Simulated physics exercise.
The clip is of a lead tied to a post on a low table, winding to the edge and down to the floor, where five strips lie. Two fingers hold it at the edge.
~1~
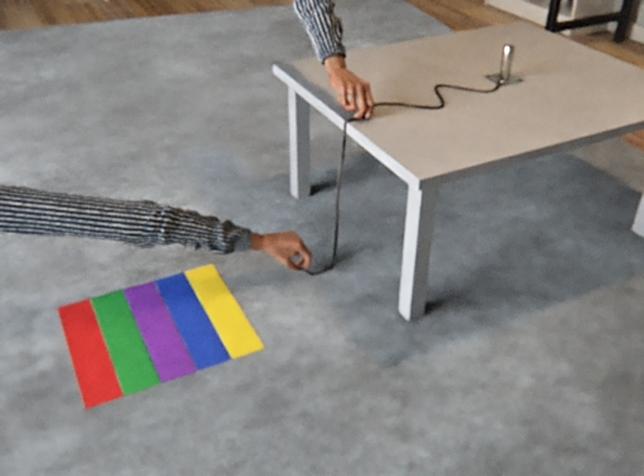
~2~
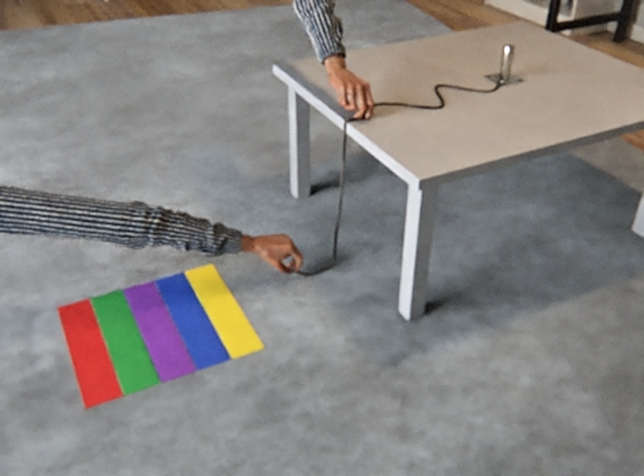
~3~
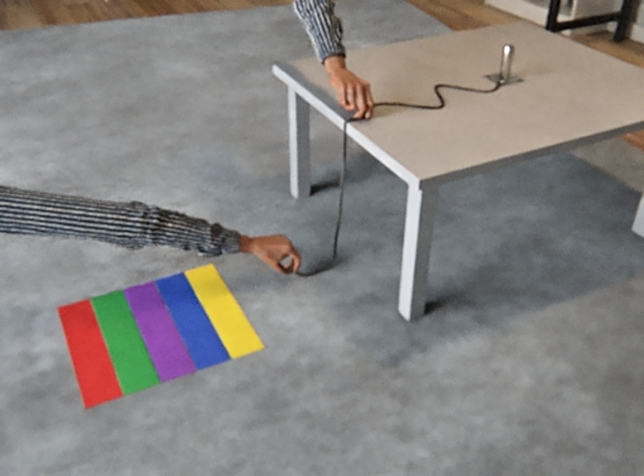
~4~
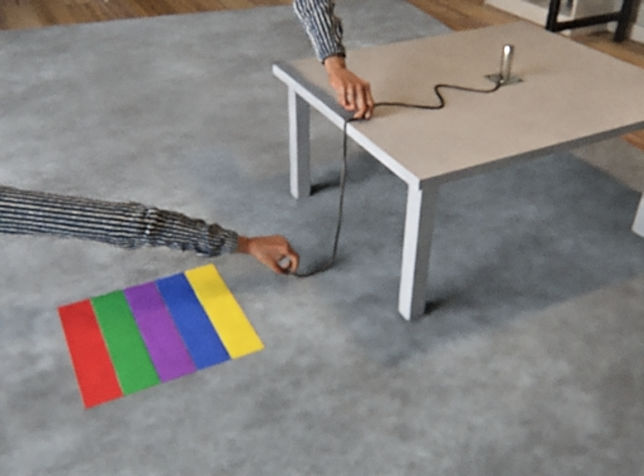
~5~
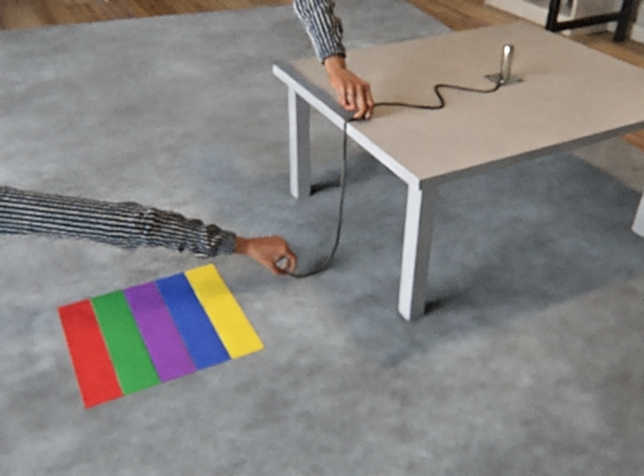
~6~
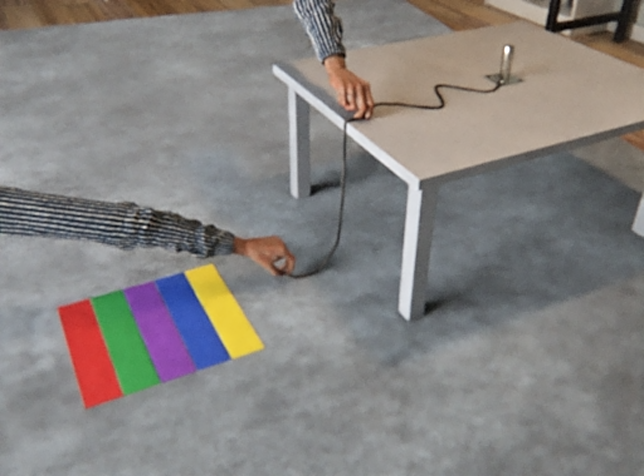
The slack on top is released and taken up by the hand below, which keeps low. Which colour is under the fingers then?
It halts on the green strip.
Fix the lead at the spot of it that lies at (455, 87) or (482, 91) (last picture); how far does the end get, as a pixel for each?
Near (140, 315) and (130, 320).
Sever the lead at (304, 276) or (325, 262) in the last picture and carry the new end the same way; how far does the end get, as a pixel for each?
Near (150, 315) and (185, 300).
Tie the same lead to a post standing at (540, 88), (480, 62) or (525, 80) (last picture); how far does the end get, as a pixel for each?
The places are (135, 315), (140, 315) and (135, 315).
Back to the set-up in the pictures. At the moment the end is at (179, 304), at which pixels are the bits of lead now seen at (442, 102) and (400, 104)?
About (394, 105), and the other about (348, 118).
Soon after, end near (179, 304); over blue.
After that, end near (138, 316); over purple.
At the stop, end near (115, 323); over green. Over green.
